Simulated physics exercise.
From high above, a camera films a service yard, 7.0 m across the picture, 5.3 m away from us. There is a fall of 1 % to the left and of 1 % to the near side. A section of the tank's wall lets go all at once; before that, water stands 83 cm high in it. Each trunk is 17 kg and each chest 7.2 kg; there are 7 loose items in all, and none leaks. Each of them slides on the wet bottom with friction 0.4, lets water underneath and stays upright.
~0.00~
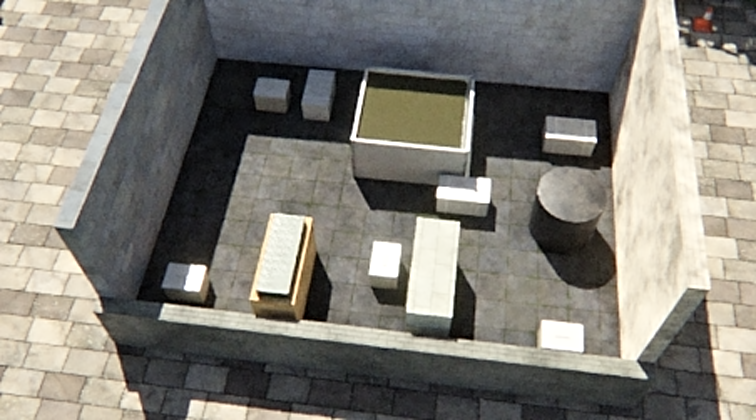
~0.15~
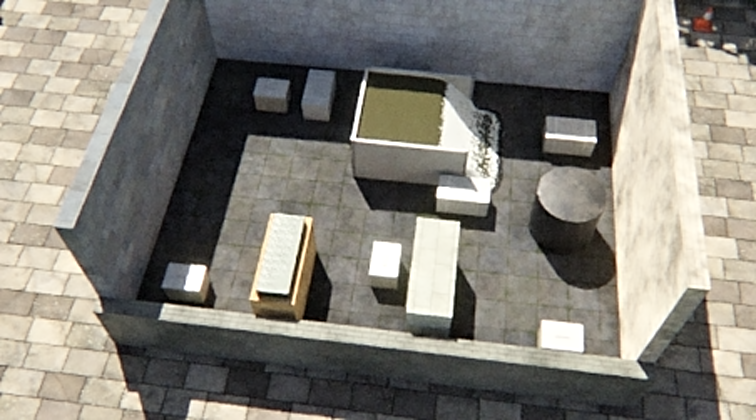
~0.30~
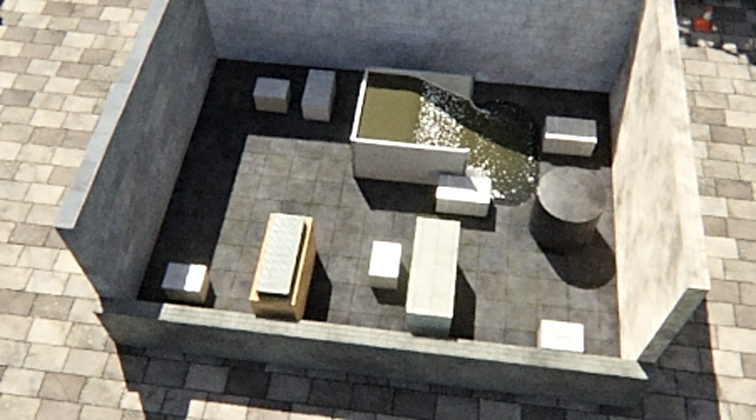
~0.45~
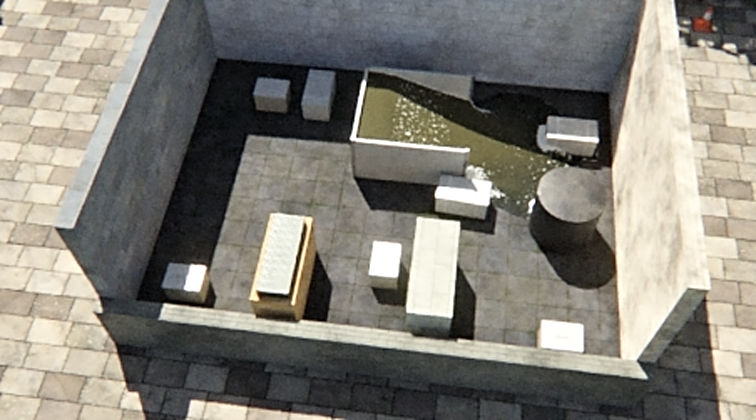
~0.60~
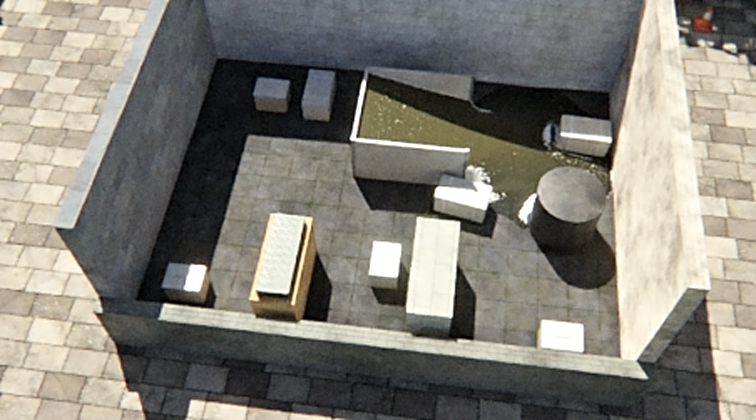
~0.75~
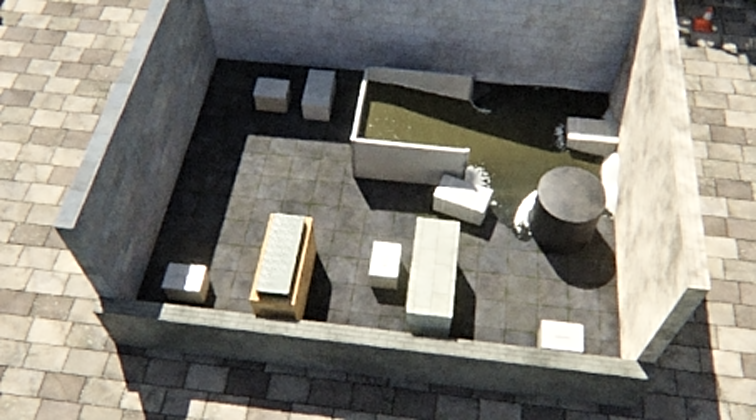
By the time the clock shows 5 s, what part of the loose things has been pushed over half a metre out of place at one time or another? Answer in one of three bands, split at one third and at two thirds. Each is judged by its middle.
Two thirds or more.
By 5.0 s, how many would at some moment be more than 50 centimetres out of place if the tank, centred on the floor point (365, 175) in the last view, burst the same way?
Then 5 of them would.
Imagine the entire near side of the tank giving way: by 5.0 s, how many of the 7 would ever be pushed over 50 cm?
Then it comes to 3 of them.
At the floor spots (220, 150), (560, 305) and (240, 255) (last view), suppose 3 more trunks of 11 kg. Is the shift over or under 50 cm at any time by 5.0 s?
Within it, beyond it, within it.
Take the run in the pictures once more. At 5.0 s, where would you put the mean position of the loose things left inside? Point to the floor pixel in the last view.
That lands at roughly (336, 205).
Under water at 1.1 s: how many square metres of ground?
I'd estimate close to 9.5 m2.
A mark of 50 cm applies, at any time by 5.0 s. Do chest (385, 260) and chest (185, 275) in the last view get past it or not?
Within the mark, within the mark.
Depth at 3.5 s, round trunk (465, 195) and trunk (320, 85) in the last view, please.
Roughly 4 and 4 cm.
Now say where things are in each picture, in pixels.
The first picture shows a trunk at (571, 129) rests on the ground; a trunk at (464, 188) rests on the ground; 2.6 m2 under water; 0 of 7 have shifted.
The second picture shows a trunk at (571, 129) rests on the ground; a trunk at (464, 188), on the bottom; water covers 3.6 m2; 0 of 7 have shifted.
The third picture shows a trunk at (571, 129) rests on the ground; a trunk at (464, 188) rests on the ground; 4.8 m2 under water; 0 of 7 have shifted.
The fourth picture shows a trunk at (573, 129) rests on the ground; a trunk at (464, 189) rests on the ground; water covers 6.3 m2; 0 of 7 have shifted.
The fifth picture shows a trunk at (586, 128) rests on the ground, 24 cm from its start; a trunk at (464, 191), on the bottom, 6 cm from its start; 7.8 m2 under water; 2 of 7 have shifted.
The sixth picture shows a trunk at (593, 130) rests on the ground, 35 cm from its start; a trunk at (464, 193) rests on the ground, 8 cm from its start; 8.6 m2 under water; 2 of 7 have shifted.
After 1.1 s 0 of 7 are over 50 cm from their spots; 1 afloat.
After 2.2 s 0 of 7 are over 50 cm from their spots; 2 afloat.
After 3.5 s 1 of 7 are over 50 cm from their spots; 2 afloat.
After 5.0 s 5 of 7 are over 50 cm from their spots, and 5 have been at some point; 2 afloat.
